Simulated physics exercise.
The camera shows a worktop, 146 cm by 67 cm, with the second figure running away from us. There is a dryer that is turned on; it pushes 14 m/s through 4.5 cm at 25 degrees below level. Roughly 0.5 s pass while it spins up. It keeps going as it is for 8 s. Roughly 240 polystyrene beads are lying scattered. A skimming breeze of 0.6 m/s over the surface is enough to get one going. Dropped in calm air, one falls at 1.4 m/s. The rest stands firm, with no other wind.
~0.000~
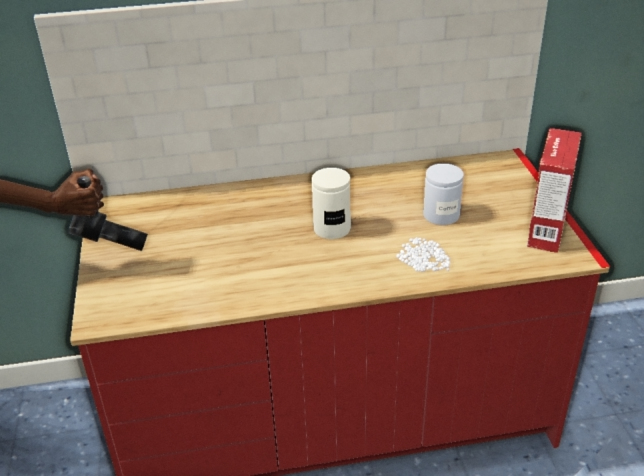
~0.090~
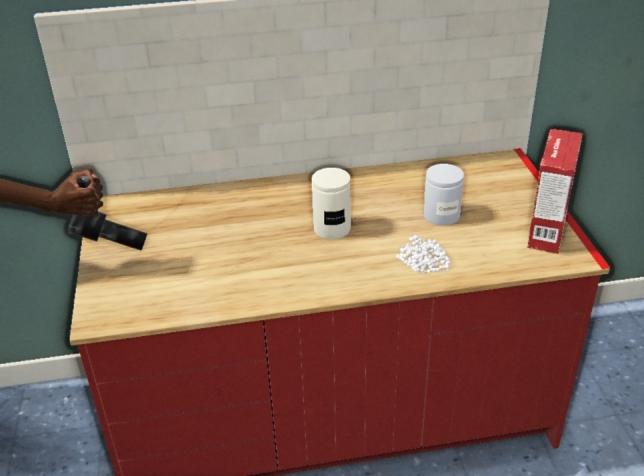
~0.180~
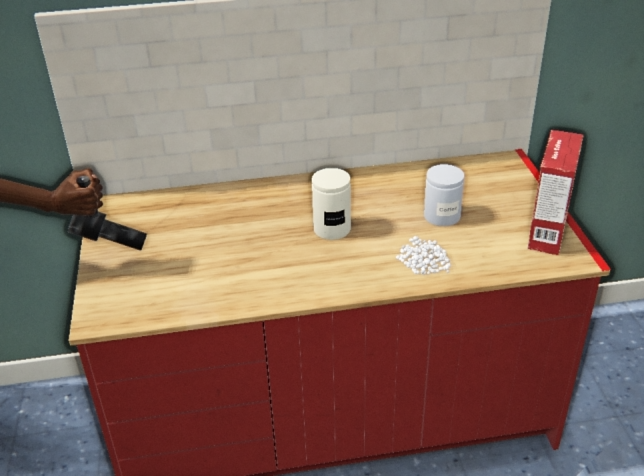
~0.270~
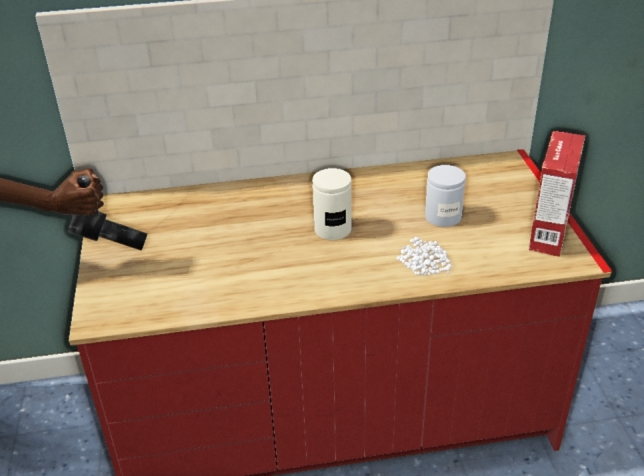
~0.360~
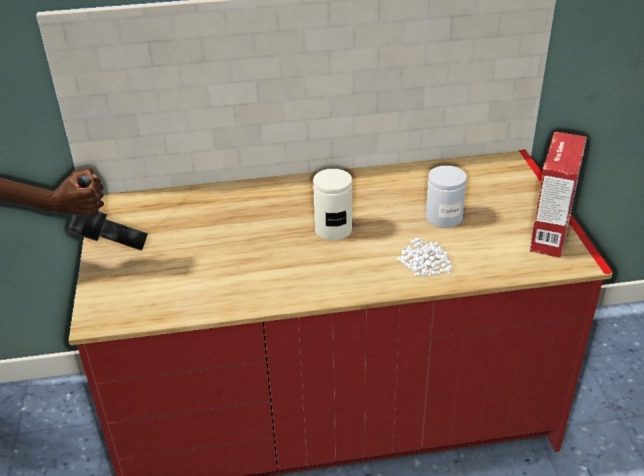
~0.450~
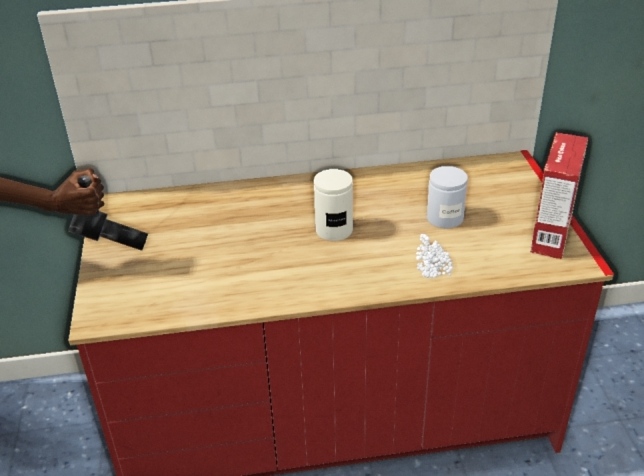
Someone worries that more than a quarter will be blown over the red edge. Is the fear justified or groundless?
My guess is the quarter mark gets passed at that edge.
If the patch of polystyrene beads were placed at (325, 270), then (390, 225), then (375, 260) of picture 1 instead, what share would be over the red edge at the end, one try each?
In that order: 30 %, 70 %, 60 %.
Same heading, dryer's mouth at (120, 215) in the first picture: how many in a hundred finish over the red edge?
Then around 50 percent.
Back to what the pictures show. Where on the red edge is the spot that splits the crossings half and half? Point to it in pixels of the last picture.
Around (603, 259).
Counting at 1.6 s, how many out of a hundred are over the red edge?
Some 50 per cent.
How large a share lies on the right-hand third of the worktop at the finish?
I'd put it at about 2 percent.
After 1.6 s, 53 % are over the red edge; 86 % have settled or left.
After 2.6 s, 57 % are over the red edge; 90 % have settled or left.
After 4.4 s, 62 % are over the red edge; 95 % have settled or left.
After 8.0 s, at the end, 65 % are over the red edge.
